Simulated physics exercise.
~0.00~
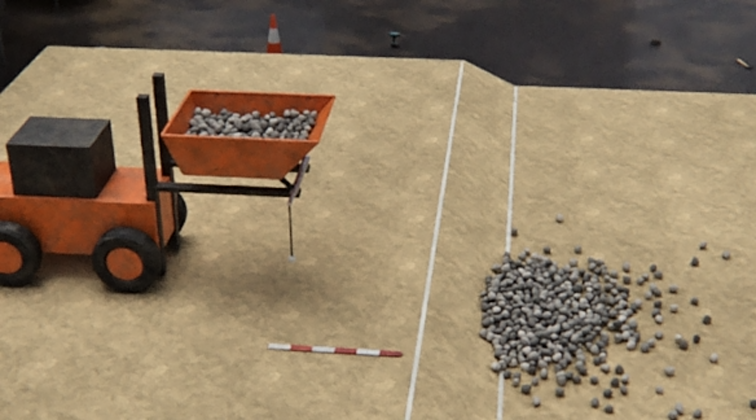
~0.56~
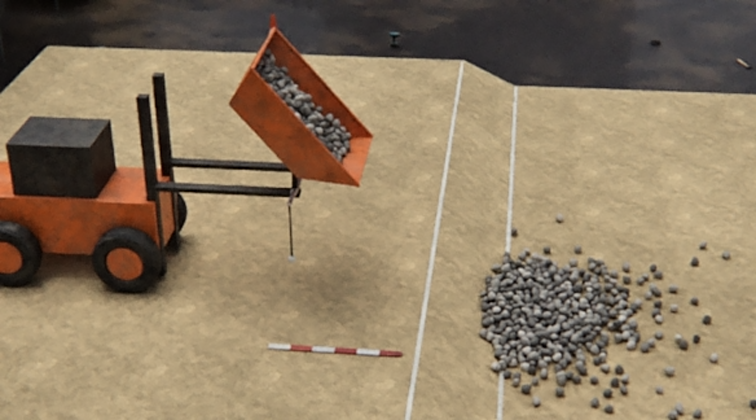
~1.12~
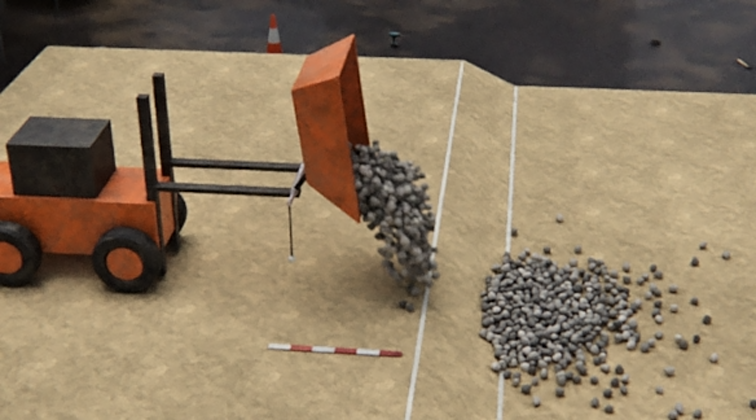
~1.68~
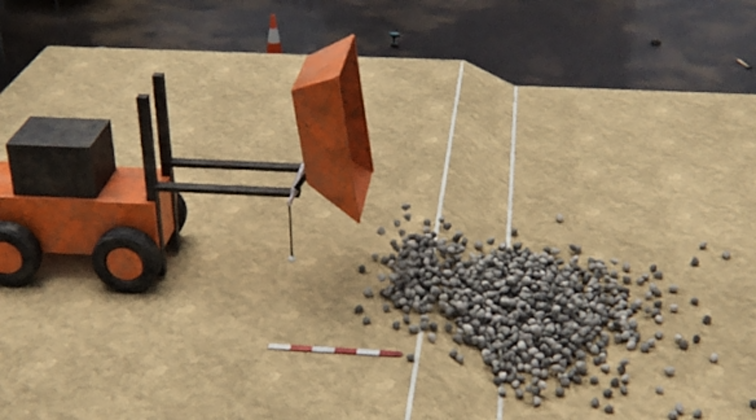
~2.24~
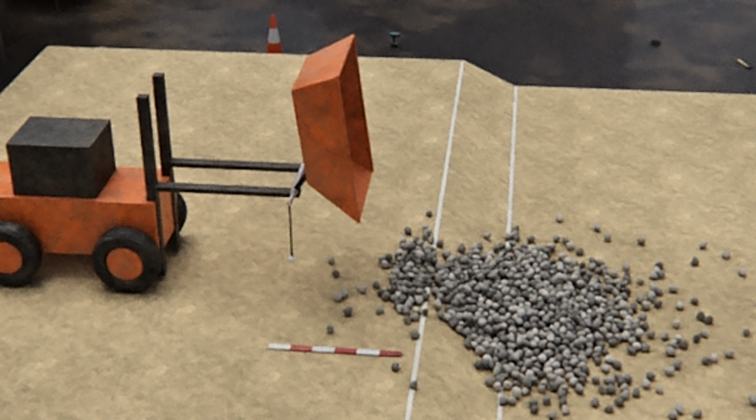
On a sandy yard with a low slope, an orange truck tipped its raised skip steeply to the right, and grey stones poured out, tumbled across the white lines and spread into an earlier pile, leaving one larger scattered heap beneath the still, tilted skip.
